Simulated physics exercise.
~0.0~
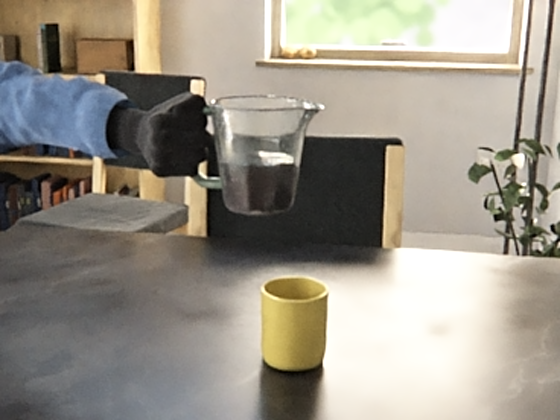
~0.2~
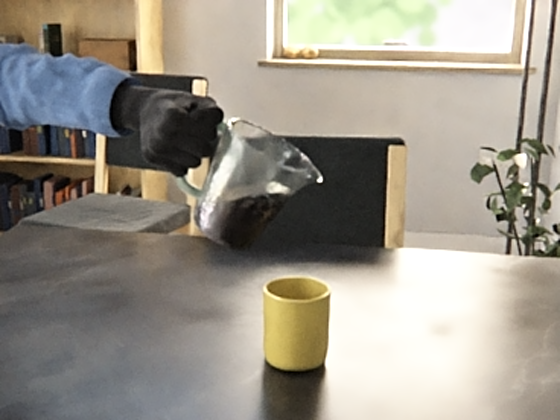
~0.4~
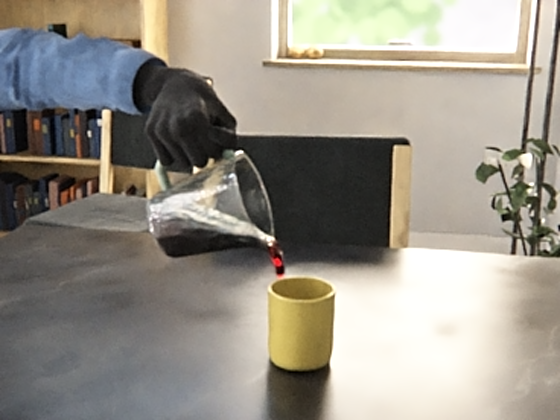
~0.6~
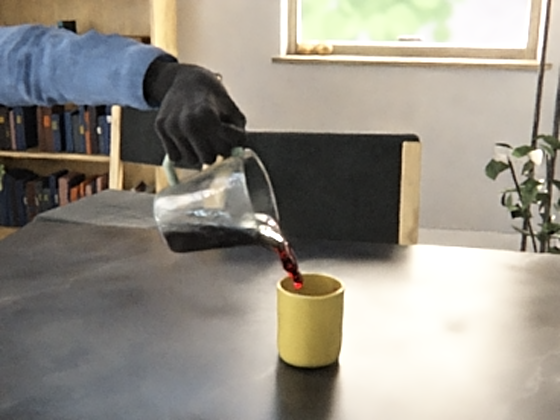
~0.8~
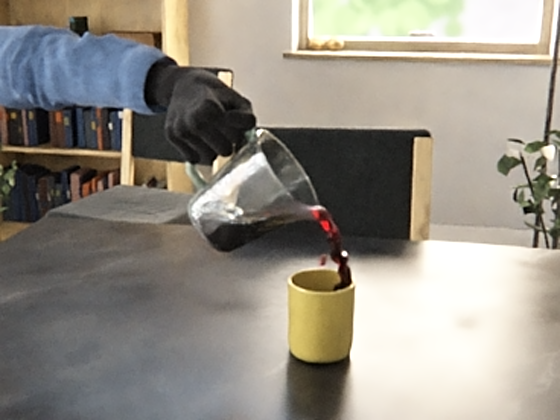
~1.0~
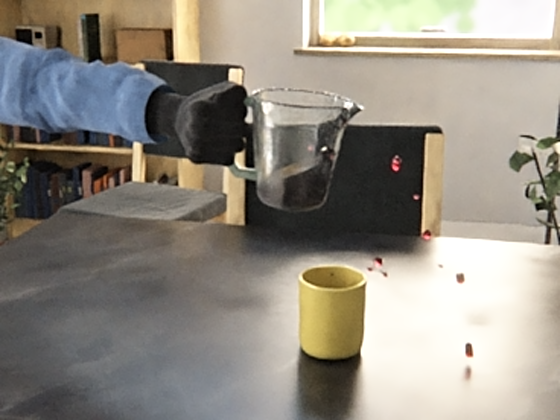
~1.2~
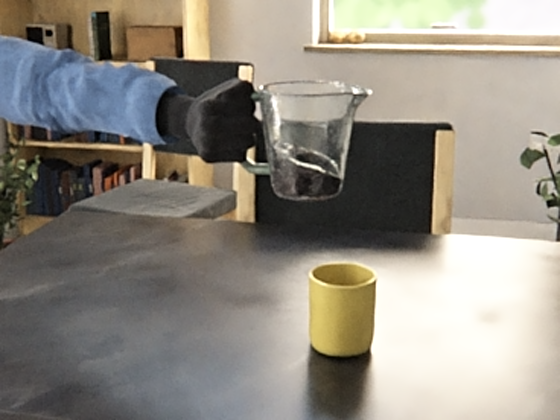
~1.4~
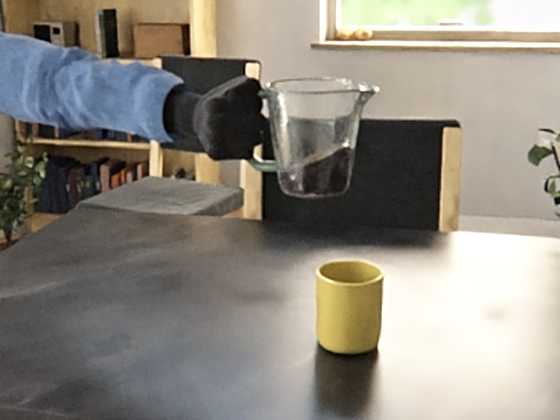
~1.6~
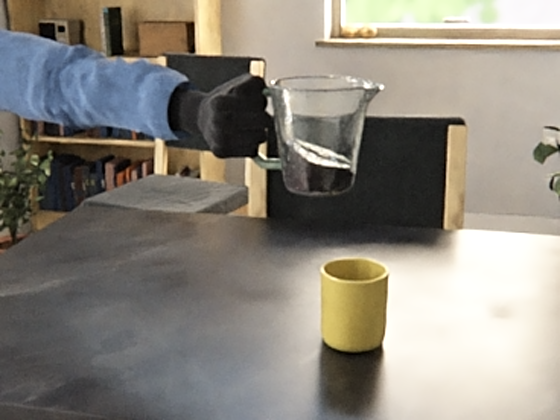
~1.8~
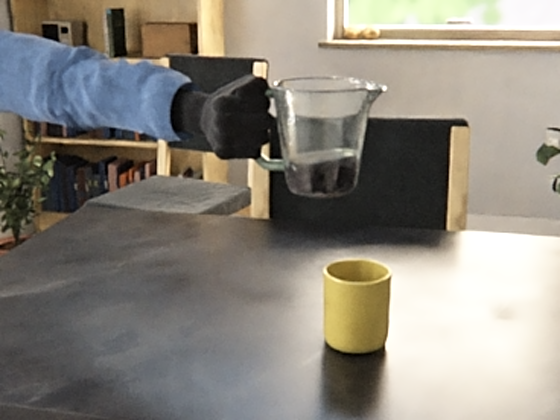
A black-gloved hand in a blue sleeve holds a clear, flared jug of dark red wine above a black table, seen from the front and slightly above, with a yellow mug below, a dark chair behind, bookshelves at left and a window and plant at right. The jug tips steeply rightwards, and a red stream runs from its spout into the mug. It then swings back upright, flinging a few red drops out to the right. The view pans slightly left. Finally the jug hangs level, some wine still inside, above the standing mug.
